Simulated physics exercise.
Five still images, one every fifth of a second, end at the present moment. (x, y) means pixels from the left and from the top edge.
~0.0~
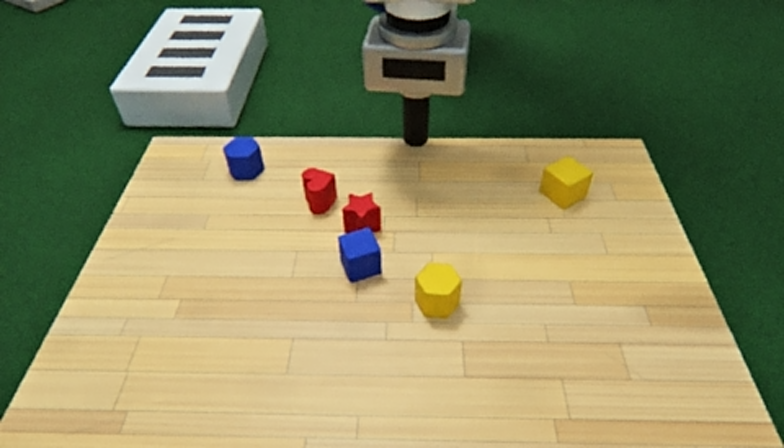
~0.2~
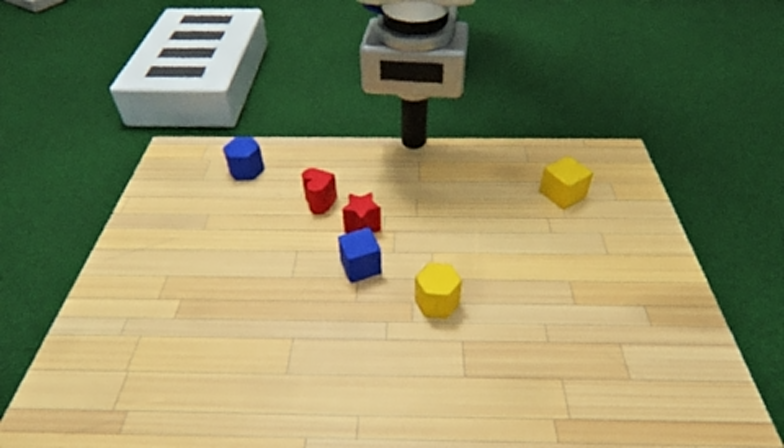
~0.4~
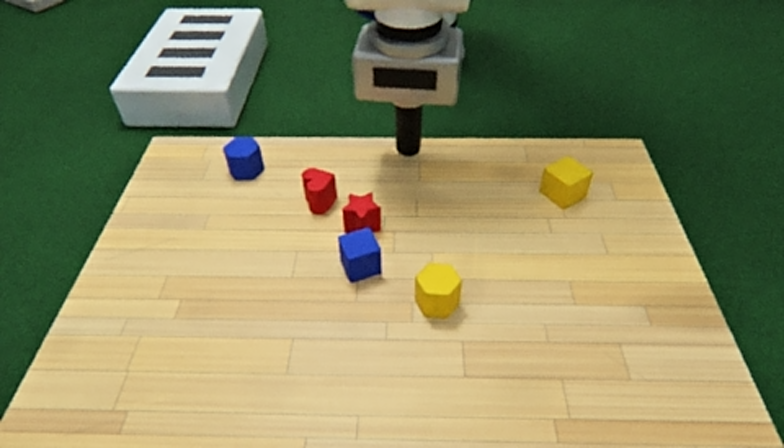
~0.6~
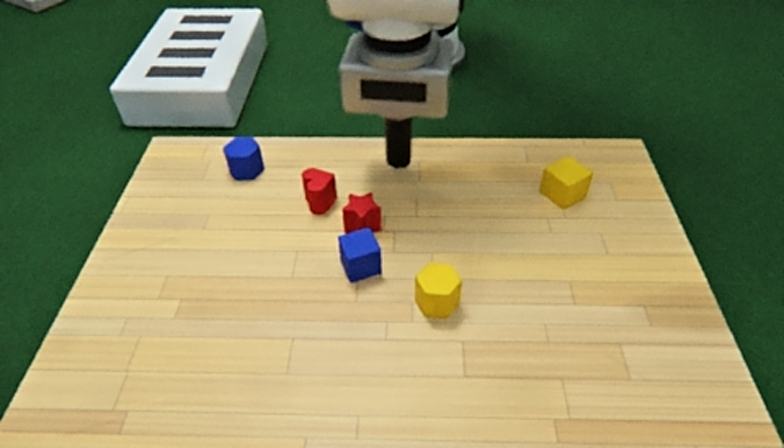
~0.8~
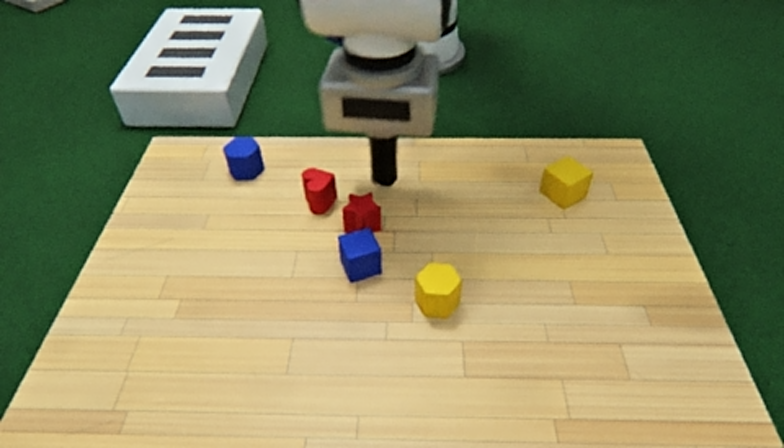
A robot arm with a dark stick hangs over the far edge of a pale wooden board on green cloth, seen from above by a still camera. Red heart and star blocks and a blue cube cluster left of centre, with another blue block at upper left and yellow blocks near centre and right. The stick moves slowly, then faster, toward the viewer and slightly left, nearing the star, while every block stays still.
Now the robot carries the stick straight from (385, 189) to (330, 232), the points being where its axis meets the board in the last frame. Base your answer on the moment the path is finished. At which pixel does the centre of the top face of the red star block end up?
The point I'd pick in the picture is (355, 216).
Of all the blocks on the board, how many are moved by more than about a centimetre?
It shifts a single block.
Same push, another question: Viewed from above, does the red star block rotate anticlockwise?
Yes.
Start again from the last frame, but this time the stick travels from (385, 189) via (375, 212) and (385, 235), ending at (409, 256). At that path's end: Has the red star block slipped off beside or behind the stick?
Yes.
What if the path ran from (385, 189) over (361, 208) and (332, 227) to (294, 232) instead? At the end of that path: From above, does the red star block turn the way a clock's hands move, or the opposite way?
It ends up turned anticlockwise.
On the path given first. Halfway along, stick at (358, 201); nothing pushed yet.
At the end, stick at (329, 223); red heart block in place; red star block at (354, 216), turned 55° anticlockwise.
